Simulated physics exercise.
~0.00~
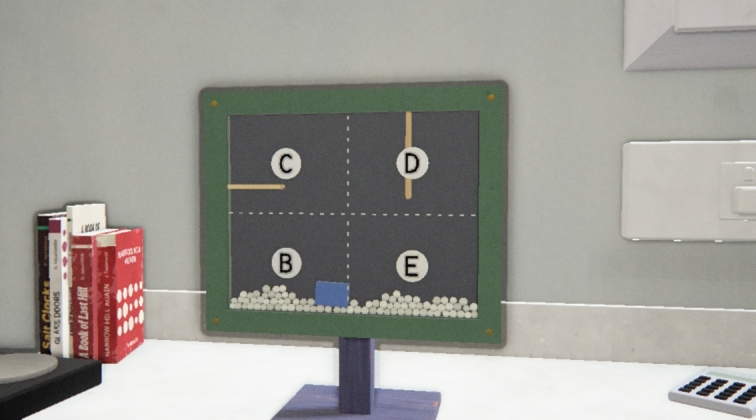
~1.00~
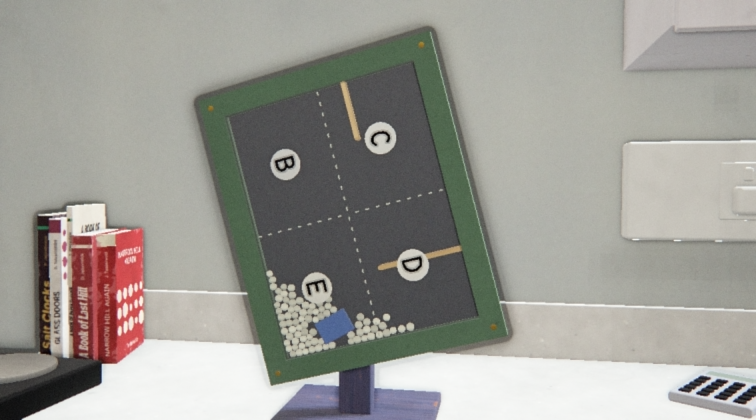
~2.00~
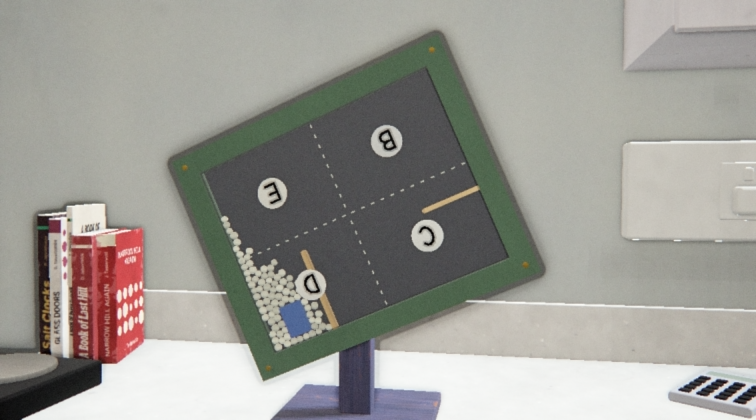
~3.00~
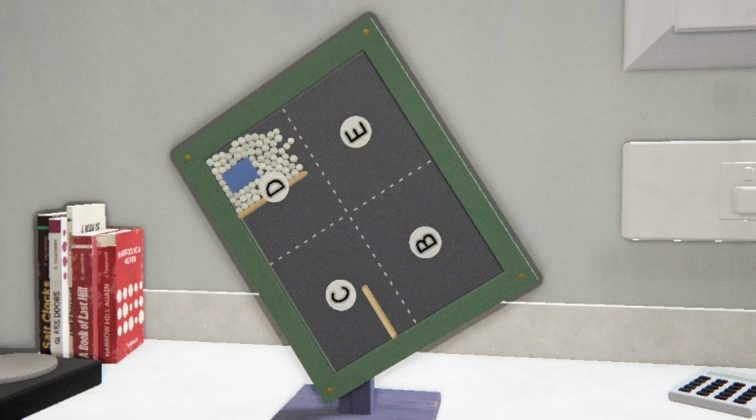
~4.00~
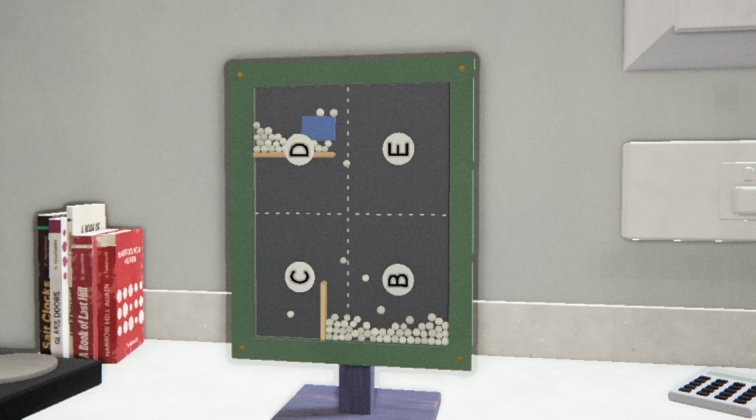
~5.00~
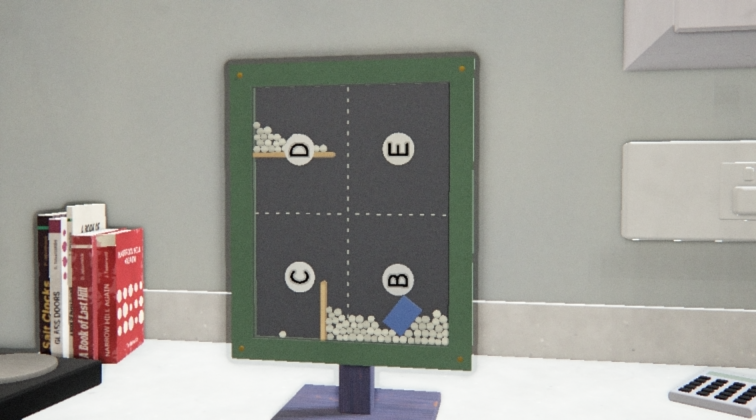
A green-framed panel of white balls and a blue block turned clockwise through three quarter turns, carrying them into D, then stopped as many spilled down; the block dropped into B among the balls, while some balls stayed on D's ledge.
